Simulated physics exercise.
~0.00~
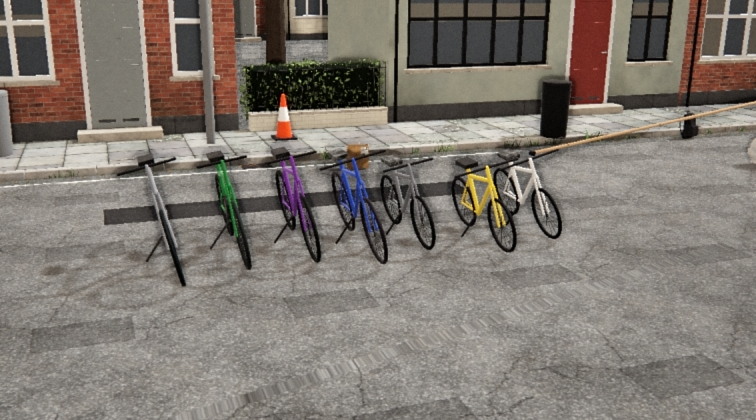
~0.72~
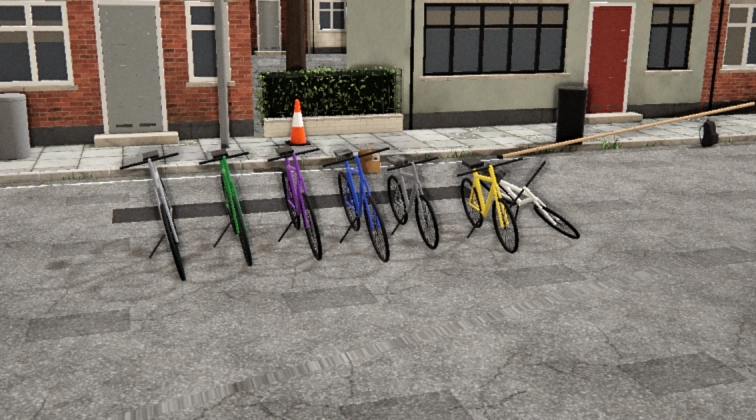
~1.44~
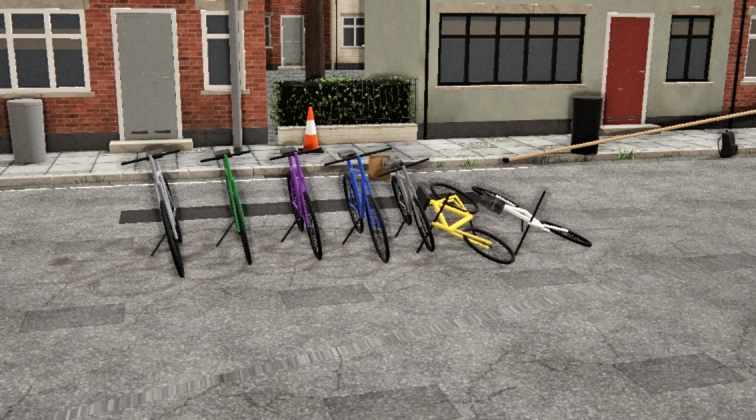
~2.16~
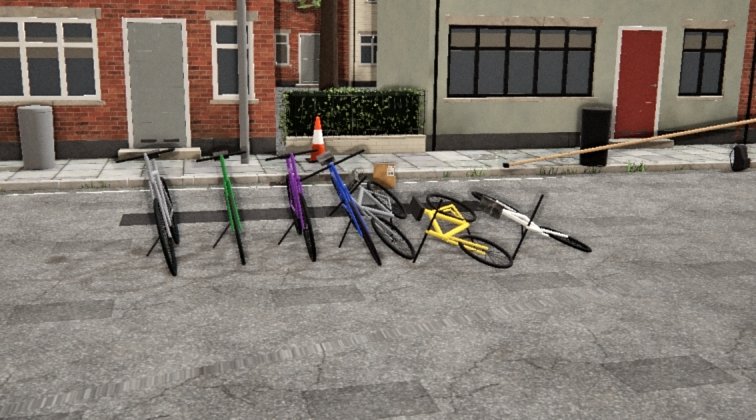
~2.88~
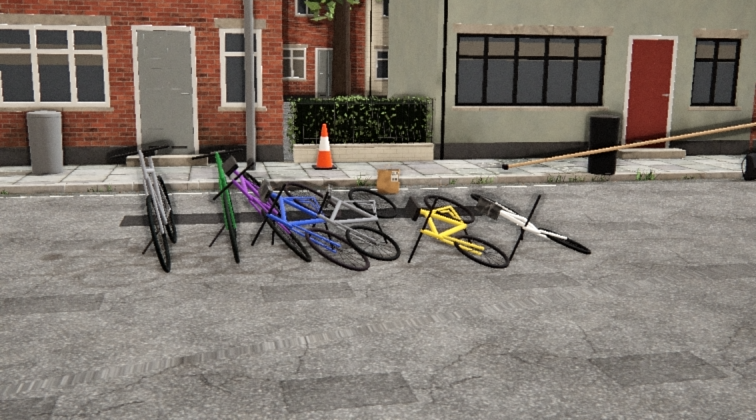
On a street beside brick and green-grey buildings, a long pole pushed the white bicycle at the right end of a row, and it toppled, followed by the yellow, grey, blue and purple ones, leaving only the green and left-hand grey bicycles standing.
